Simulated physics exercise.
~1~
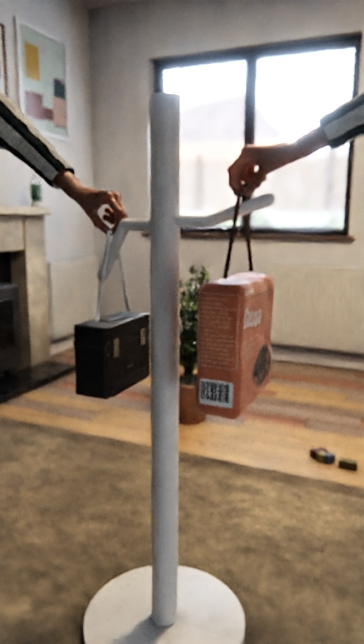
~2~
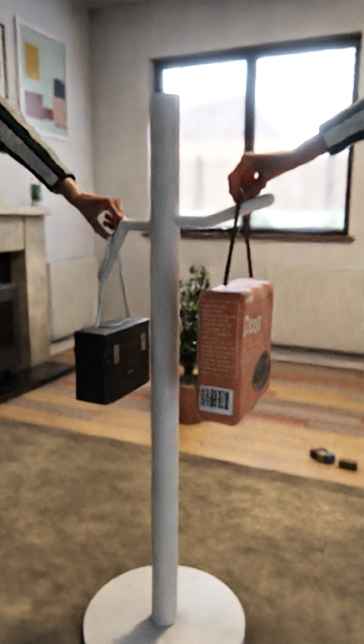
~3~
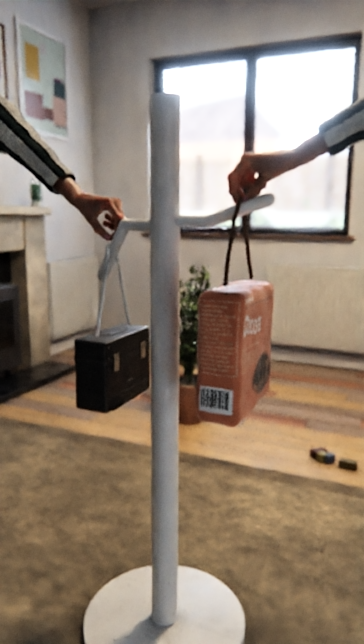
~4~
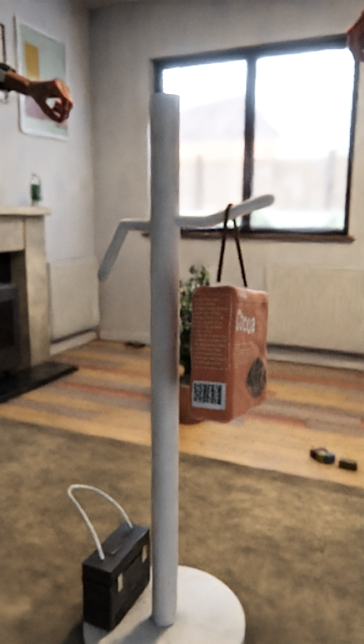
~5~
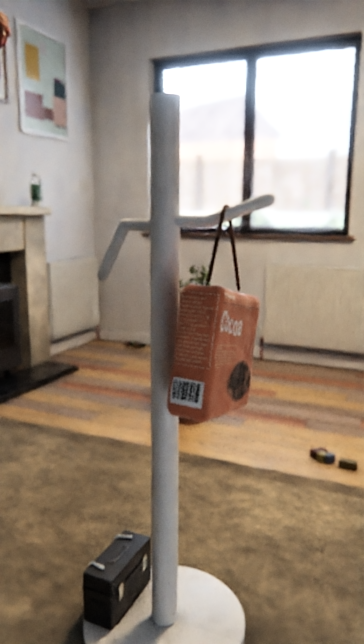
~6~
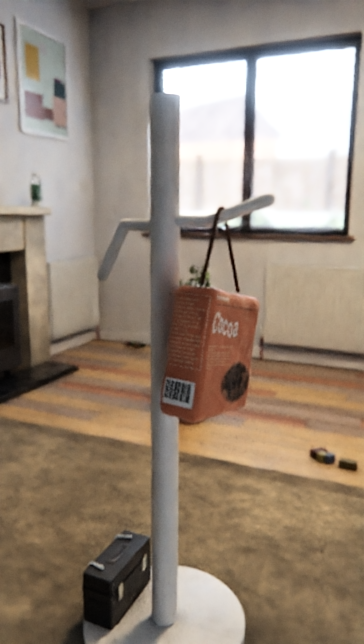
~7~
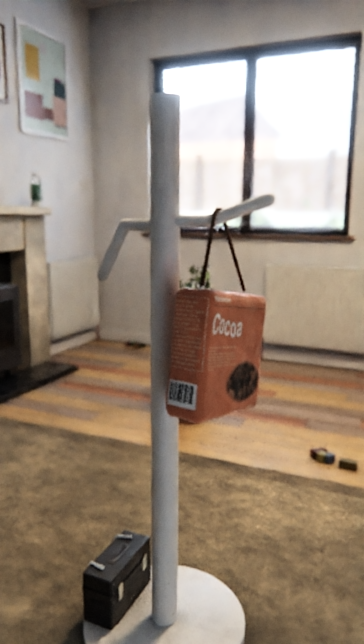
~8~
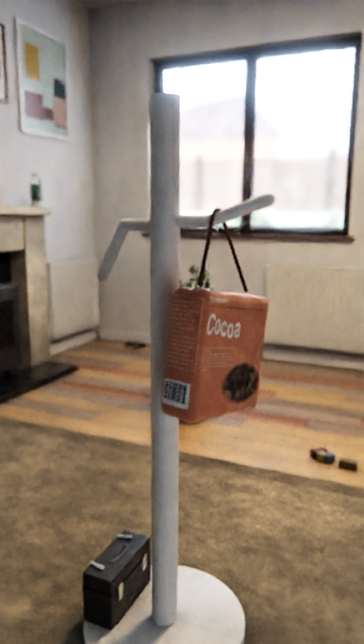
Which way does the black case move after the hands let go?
It moves down, dropping from the left peg to the floor beside the base of the stand.
